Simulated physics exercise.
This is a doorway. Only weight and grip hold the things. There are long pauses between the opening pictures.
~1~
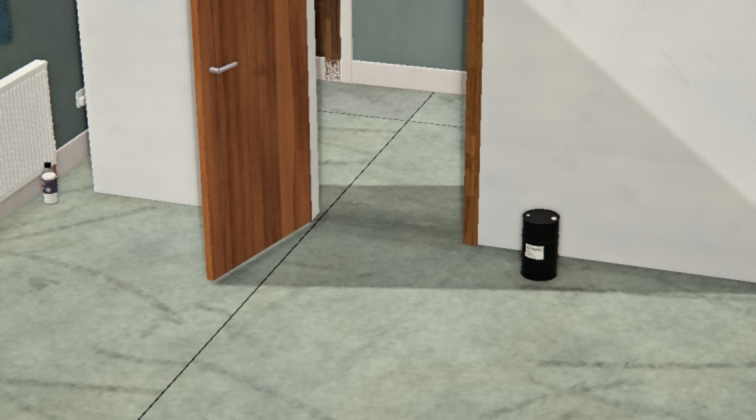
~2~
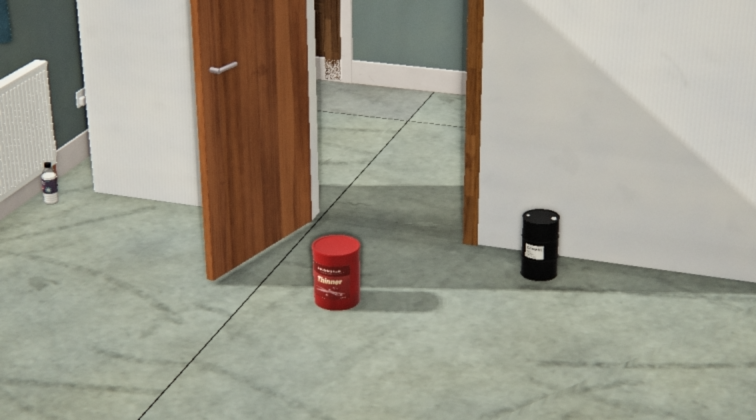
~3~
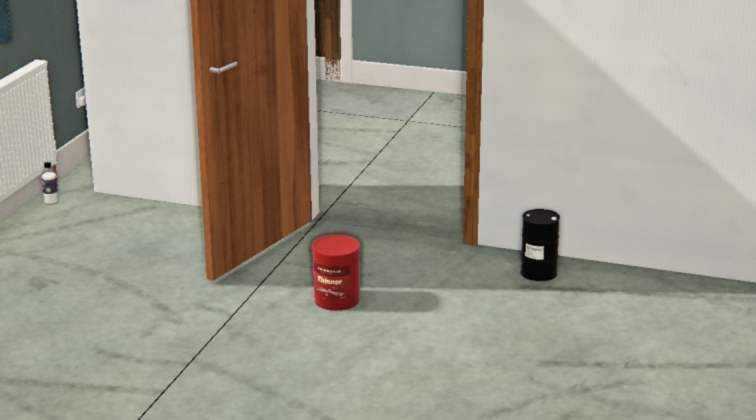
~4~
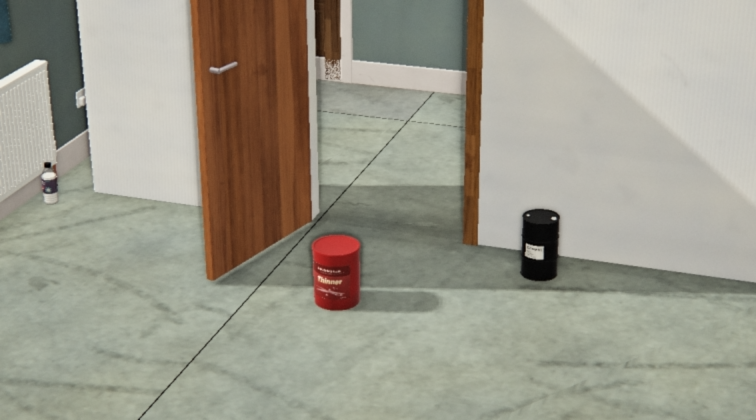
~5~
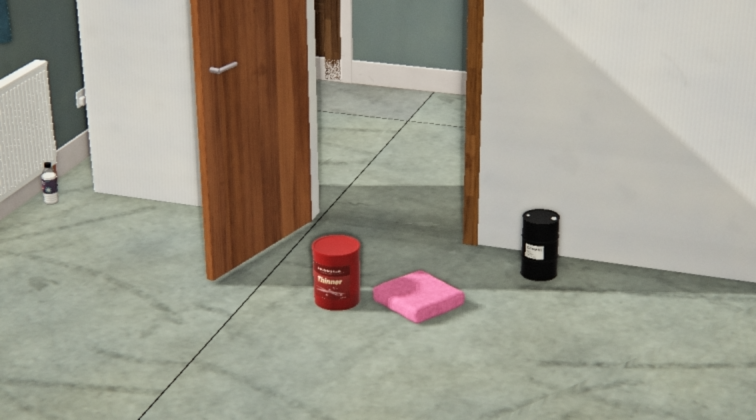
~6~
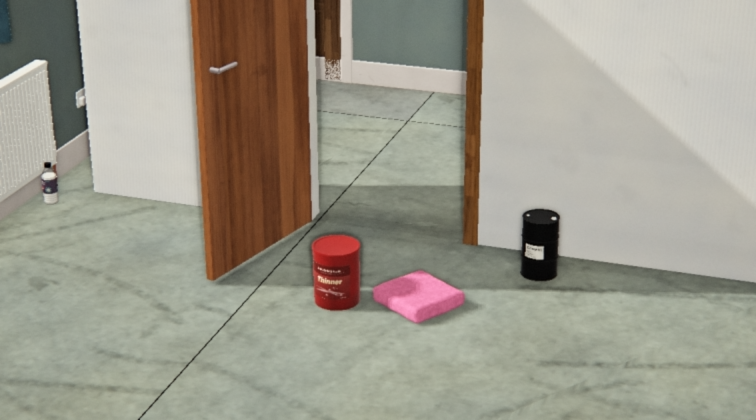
Red pail appearing on the floor before a wide-open, motionless door, then a pink cushion appearing beside it, black canister staying still.
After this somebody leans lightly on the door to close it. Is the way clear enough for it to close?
The door reaches the frame.
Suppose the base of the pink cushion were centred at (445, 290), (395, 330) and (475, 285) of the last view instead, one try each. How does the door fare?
First, it reaches the frame; second, it shuts; third, it reaches the frame.
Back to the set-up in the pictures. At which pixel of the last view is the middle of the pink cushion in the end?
Around (433, 297).
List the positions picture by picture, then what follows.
In the first frame, door wide open and still; black canister (540, 245).
In the second frame, door wide open and still; black canister (540, 245); red pail (337, 273).
In the third frame, door wide open and still; black canister (540, 245); red pail (337, 273).
In the fourth frame, door wide open and still; black canister (540, 245); red pail (337, 273).
In the fifth frame, door wide open and still; black canister (540, 245); red pail (337, 273).
In the sixth frame, door wide open and still; pink cushion (418, 296); black canister (540, 245).
Then, 0.60 s later than the last frame, door 78° open.
Then, 0.90 s later than the last frame, door 62° open; pink cushion moved a little near (424, 297); red pail moved a little.
Then, 1.20 s later than the last frame, door 50° open; pink cushion moved a little near (433, 297); red pail moved a little.
Then, 1.70 s later than the last frame, door 12° open; pink cushion moved a little near (433, 297); red pail moved a little.
When it is over, door 0° open; all 3 as before. End places, in pixels of the last picture, pink cushion near (433, 297).
